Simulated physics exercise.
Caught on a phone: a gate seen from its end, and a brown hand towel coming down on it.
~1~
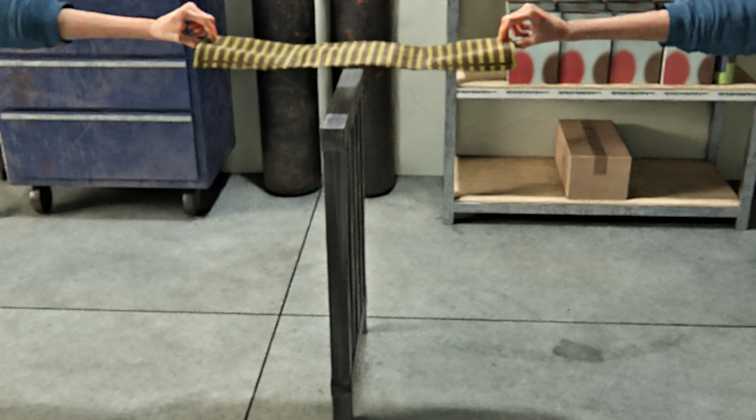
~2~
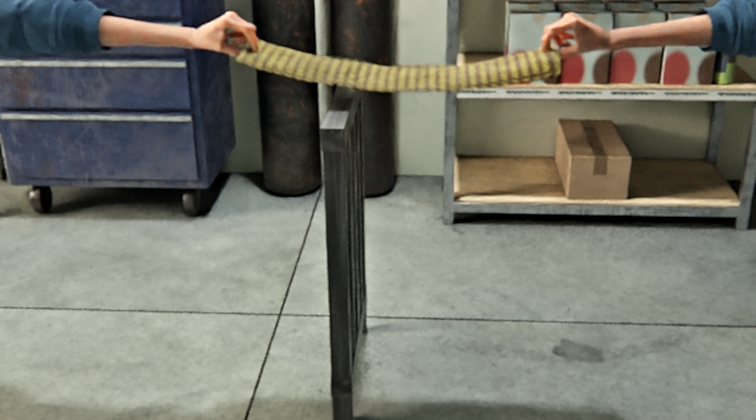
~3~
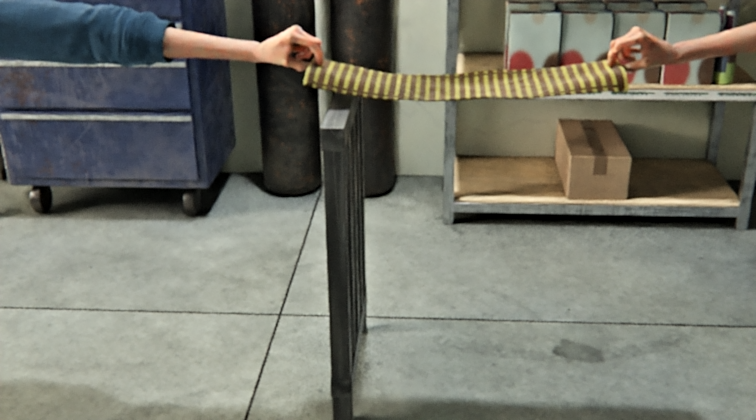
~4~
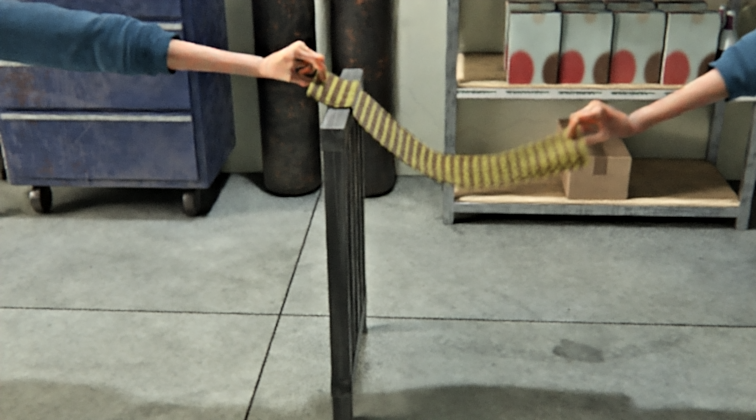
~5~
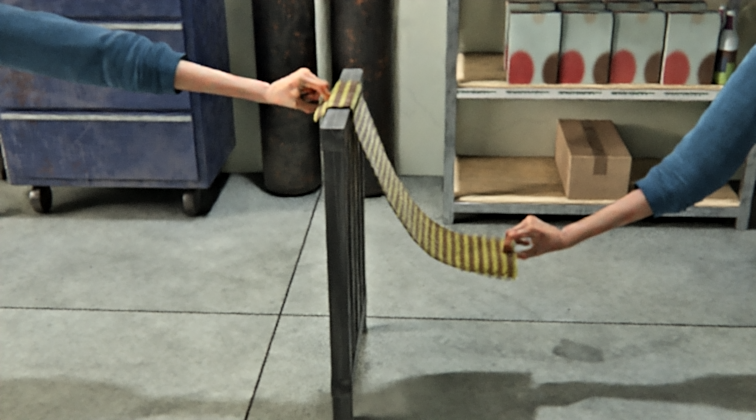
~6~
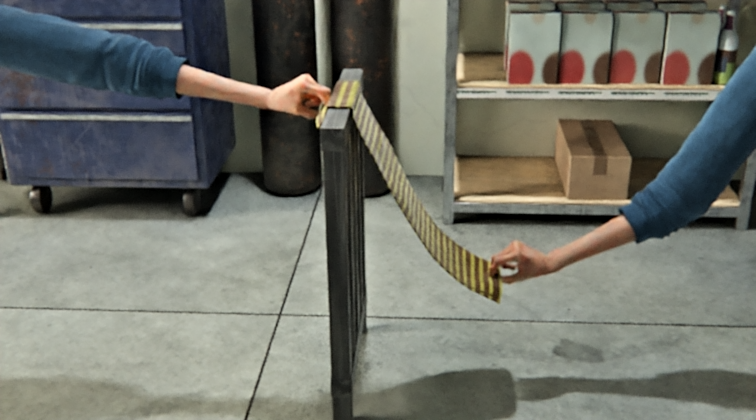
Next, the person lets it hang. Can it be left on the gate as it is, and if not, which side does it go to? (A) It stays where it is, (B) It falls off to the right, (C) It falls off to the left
The answer is B.
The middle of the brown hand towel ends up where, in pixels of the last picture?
Near (407, 373).
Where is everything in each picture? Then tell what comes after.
Left end (201, 67); right end (510, 69); top of the gate (332, 133), in the first frame.
Left end (243, 64); right end (554, 76), in the second frame.
Left end (310, 85); right end (622, 92); top of the gate (332, 133), in the third frame.
Left end (313, 97); right end (583, 166), in the fourth frame.
Left end (319, 118); right end (510, 279), in the fifth frame.
Left end (322, 124); right end (494, 302); far more of it on the right, in the sixth frame.
Then, 0.28 s later than the last view, hand towel clear of the top and falling near (403, 258).
Then, 0.52 s later than the last view, hand towel in a heap on the floor near (404, 370).
Finally, hand towel in a heap on the floor near (407, 373). The brown hand towel runs off to the right.
